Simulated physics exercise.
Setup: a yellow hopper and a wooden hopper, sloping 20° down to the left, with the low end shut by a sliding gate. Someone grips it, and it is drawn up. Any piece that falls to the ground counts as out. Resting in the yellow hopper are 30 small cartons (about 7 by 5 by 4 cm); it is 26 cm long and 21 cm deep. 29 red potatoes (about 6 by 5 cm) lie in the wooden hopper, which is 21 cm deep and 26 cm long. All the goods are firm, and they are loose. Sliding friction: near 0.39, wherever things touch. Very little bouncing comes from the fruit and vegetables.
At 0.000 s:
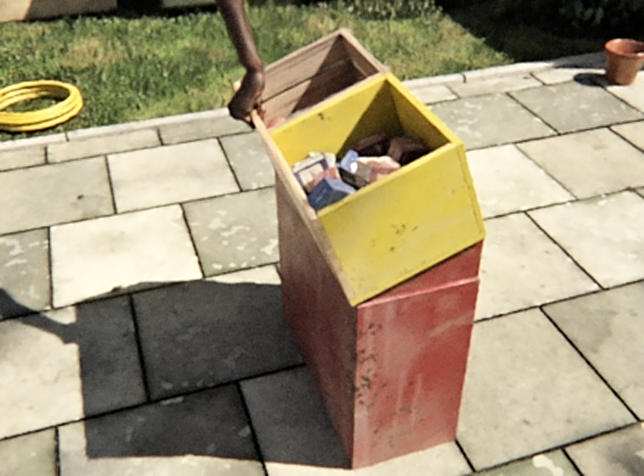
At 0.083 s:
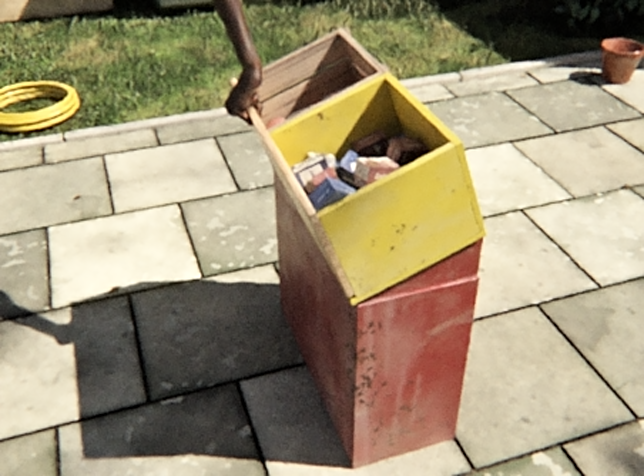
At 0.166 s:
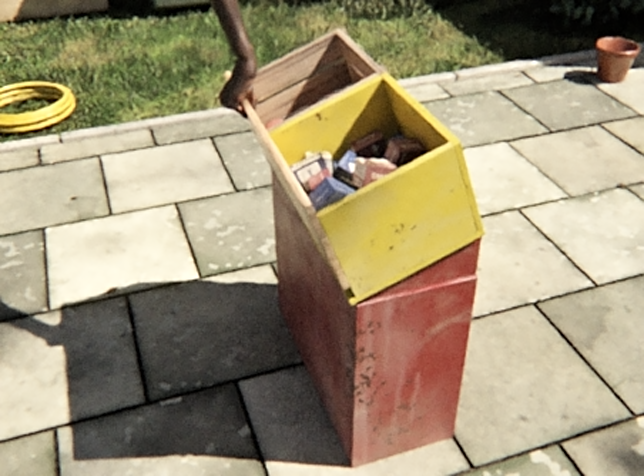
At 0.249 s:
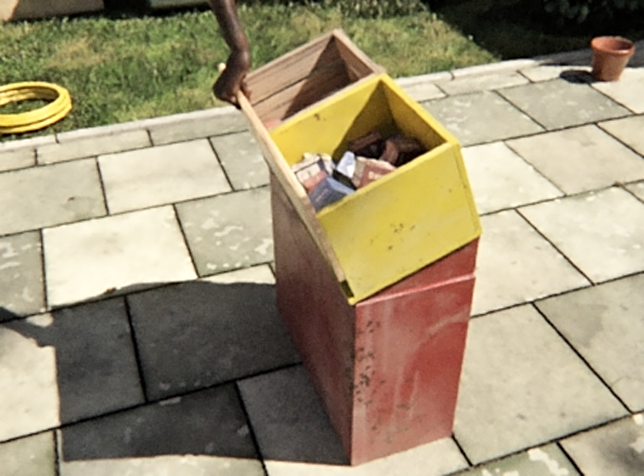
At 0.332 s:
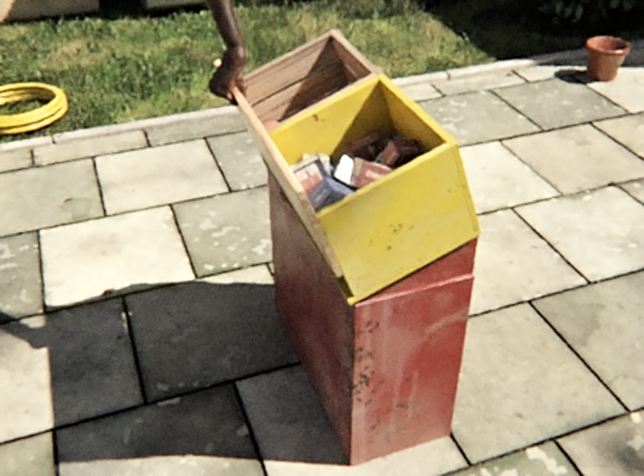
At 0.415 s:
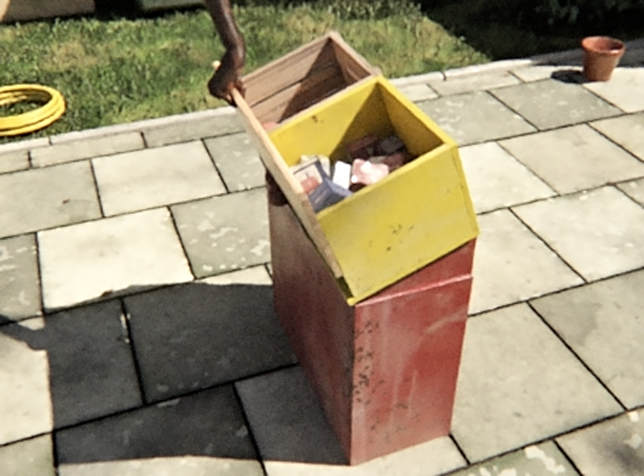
A yellow hopper of small cartons sits almost still while a hand grips the wooden edge.
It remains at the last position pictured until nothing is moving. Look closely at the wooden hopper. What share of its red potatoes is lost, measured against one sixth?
The share lost is above one sixth.
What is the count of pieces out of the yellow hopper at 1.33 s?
Roughly, out by then: Yellow hopper 1.
After 0.82 s, 1 of 30 out of the yellow hopper and 3 of 29 out of the wooden hopper.
After 1.33 s, 1 of 30 out of the yellow hopper and 6 of 29 out of the wooden hopper.
After 2.04 s, 1 of 30 out of the yellow hopper and 11 of 29 out of the wooden hopper.
Outcome (at 2.95 s), 1 of 30 out of the yellow hopper and 20 of 29 out of the wooden hopper. Asked share, 20 of 29, 69 per cent.
